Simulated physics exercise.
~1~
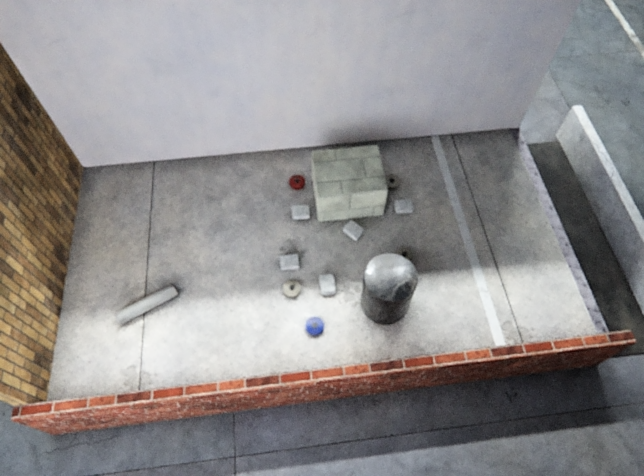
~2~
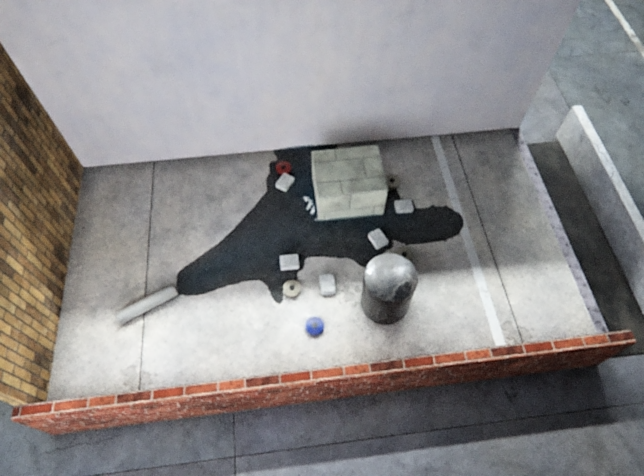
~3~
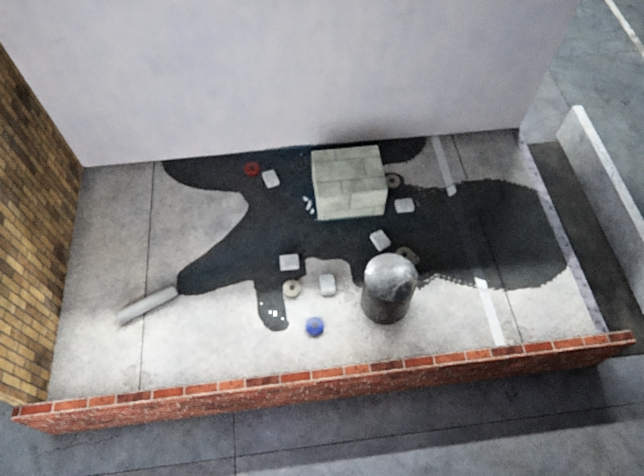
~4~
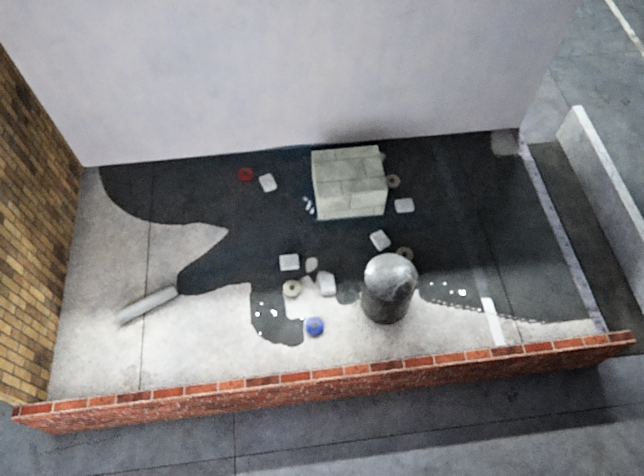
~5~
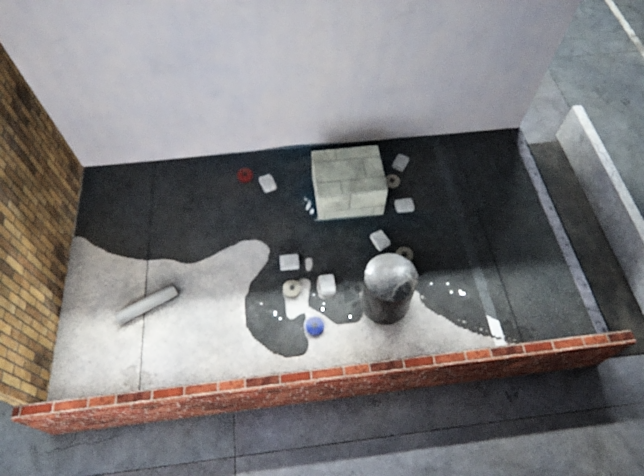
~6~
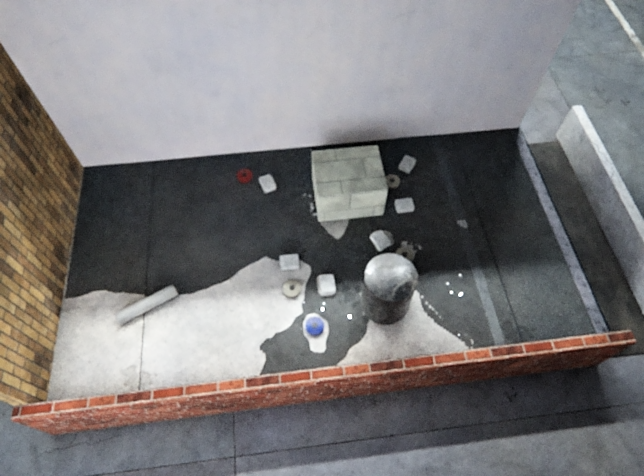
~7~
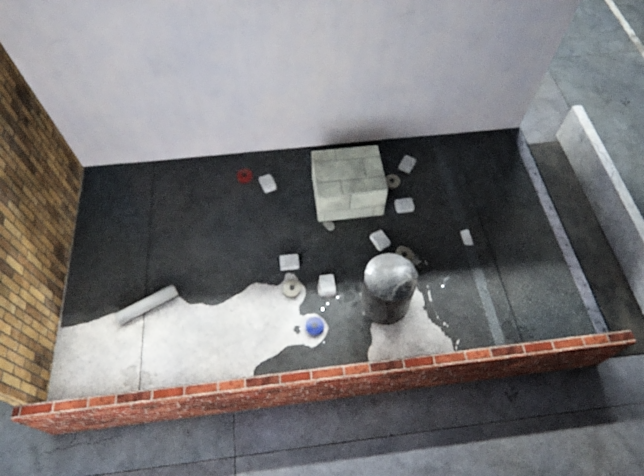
The video shows dark liquid spreading from a pipe across a pale walled floor, nudging the red lid left and shifting some small pale blocks. It ends with most of the floor dark, pale patches along the front, and the blue lid still near its starting place.
